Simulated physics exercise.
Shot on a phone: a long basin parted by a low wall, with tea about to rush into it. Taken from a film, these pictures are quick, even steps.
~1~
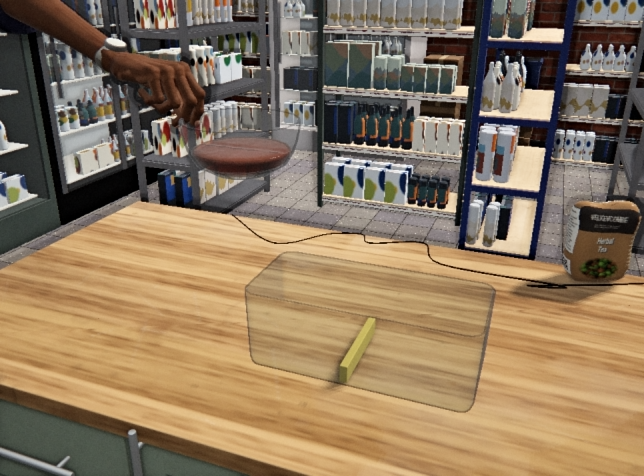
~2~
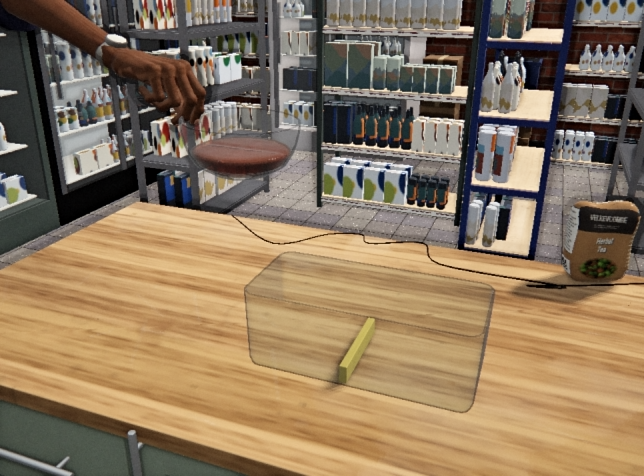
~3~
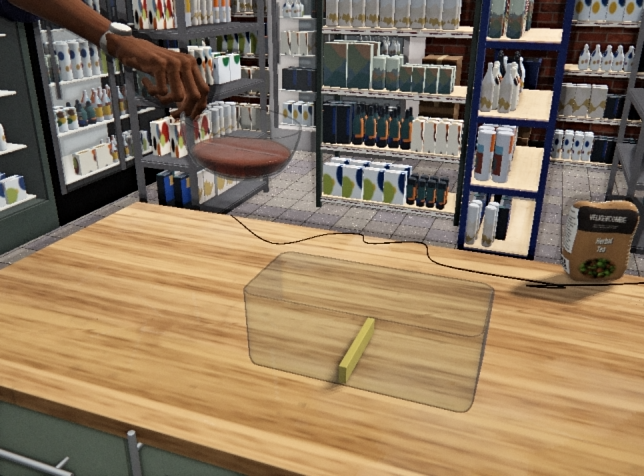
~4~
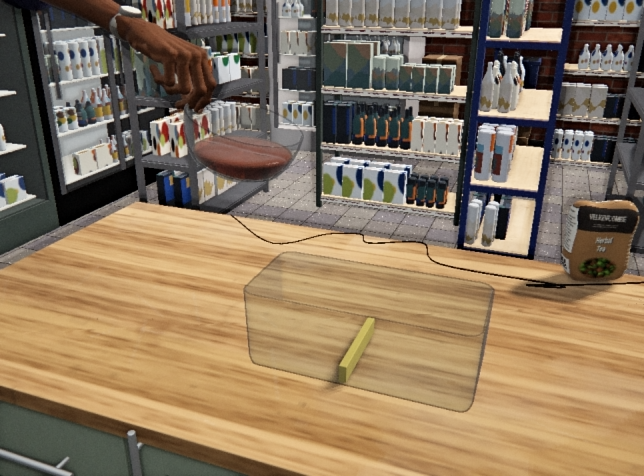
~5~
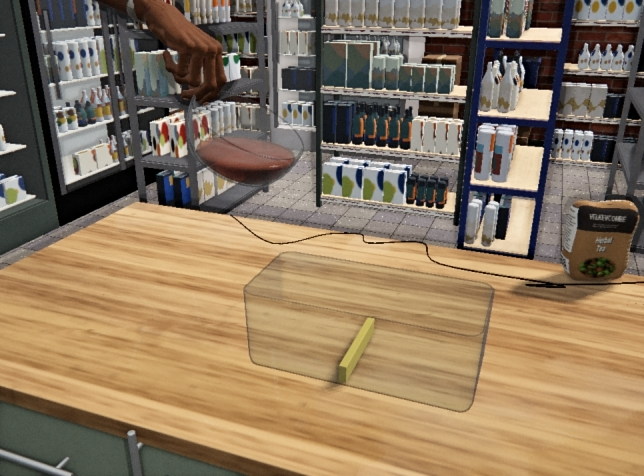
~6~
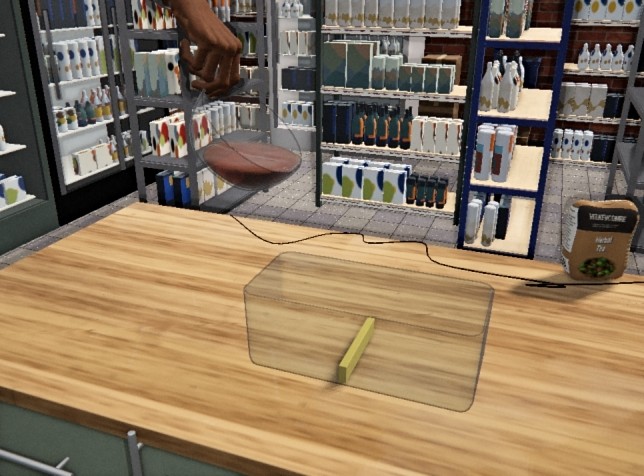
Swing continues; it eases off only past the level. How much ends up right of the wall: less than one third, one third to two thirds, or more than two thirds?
Less than one third.
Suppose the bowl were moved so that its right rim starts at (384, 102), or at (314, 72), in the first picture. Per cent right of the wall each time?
Near 80 per cent for the first start, near 30 per cent for the second.
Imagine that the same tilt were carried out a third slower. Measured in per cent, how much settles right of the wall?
I'd say close to 10 %.
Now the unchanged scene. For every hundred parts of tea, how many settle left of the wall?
Near 80 in a hundred.
A moment on, the bowl is tipped on its side and 16 per cent is still to pour, 29 is left of the wall and 0 right of it.
Next, the bowl is tipped right over and 1 per cent is still to pour, 78 is left of the wall and 6 right of it.
Then the bowl is tipped right over and 0 per cent is still to pour, 79 is left of the wall and 16 right of it.
Later the bowl is tipped right over and 0 per cent is still to pour, 79 is left of the wall and 17 right of it.
Finally, 79 per cent lies left of the wall, 17 right of it and 4 outside.
